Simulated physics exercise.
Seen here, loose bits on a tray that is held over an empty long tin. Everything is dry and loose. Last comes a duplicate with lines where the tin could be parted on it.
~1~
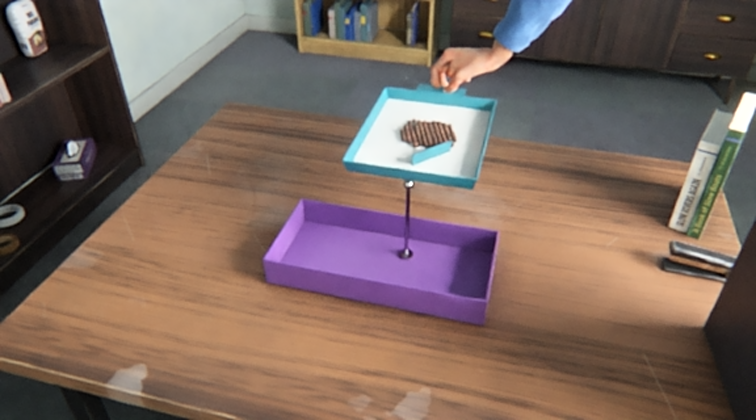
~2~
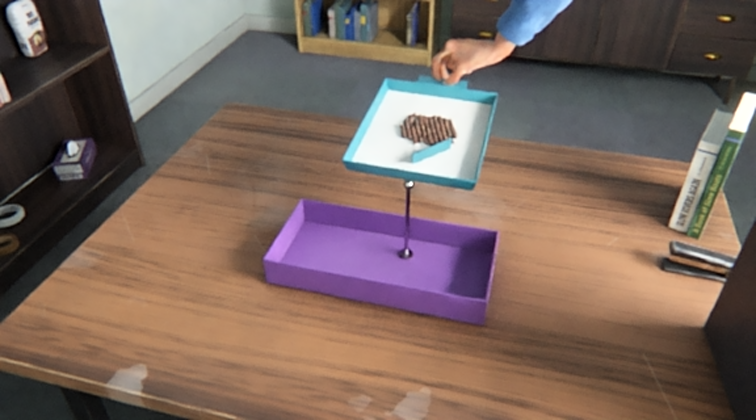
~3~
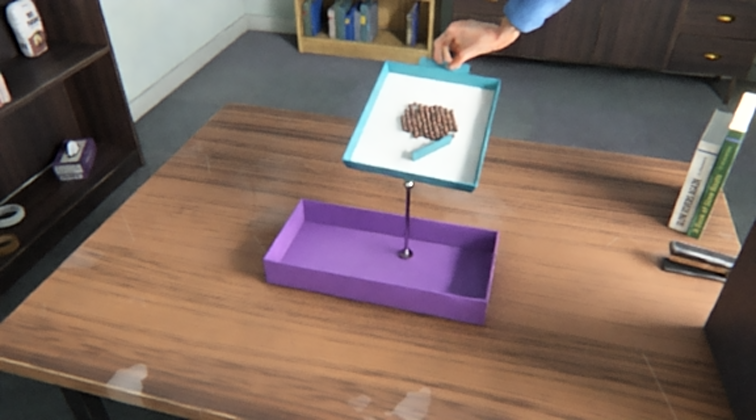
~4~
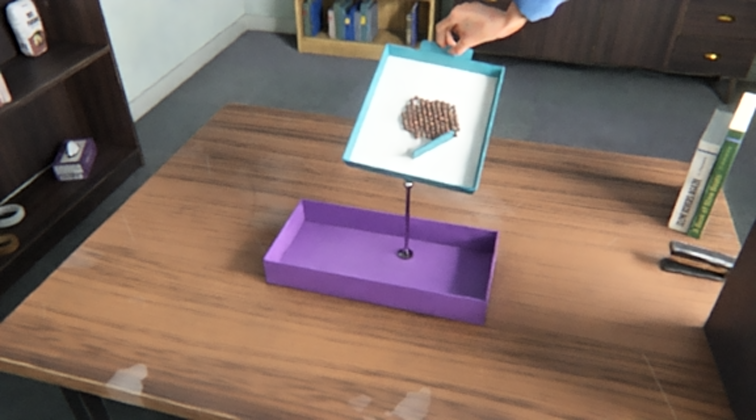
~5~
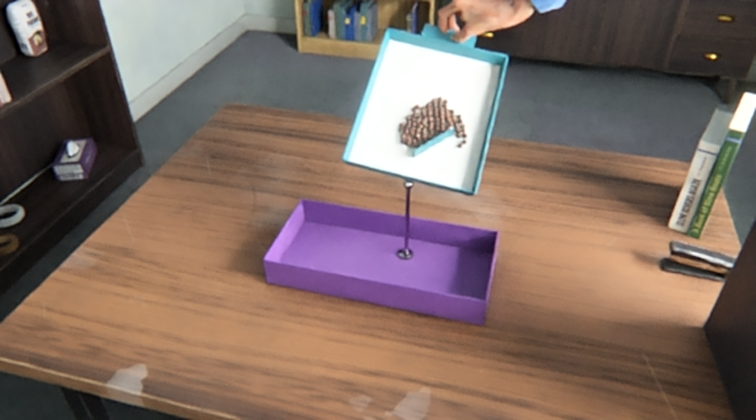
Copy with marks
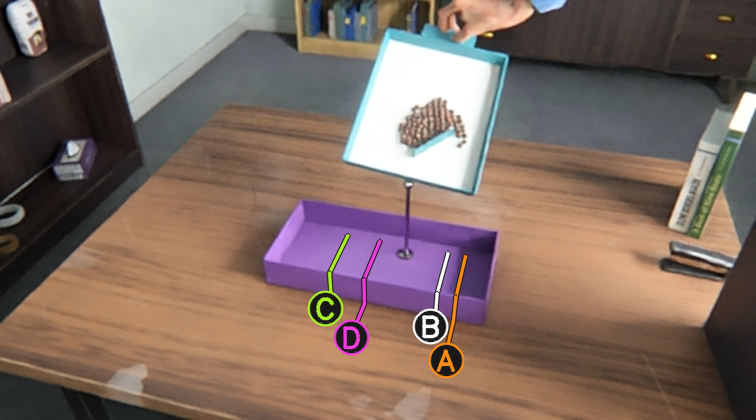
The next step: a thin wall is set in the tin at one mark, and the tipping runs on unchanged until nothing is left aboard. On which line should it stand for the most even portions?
The answer is line B.
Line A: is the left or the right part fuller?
The left side.
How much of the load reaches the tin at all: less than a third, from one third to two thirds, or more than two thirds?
More than two thirds.
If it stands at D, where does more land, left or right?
Right.
On the marked copy, line A crosses the front rim at (456, 296); line B crosses the front rim at (437, 292); line C crosses the front rim at (329, 272); line D crosses the front rim at (364, 278).
With A, of what is caught, the bulk on the left of the divider, a small share on the right.
With B, of what is caught, close to half on the left of the divider, close to half on the right.
With C, of what is caught, none at all on the left of the divider, the whole lot on the right.
With D, of what is caught, none at all on the left of the divider, the whole lot on the right.
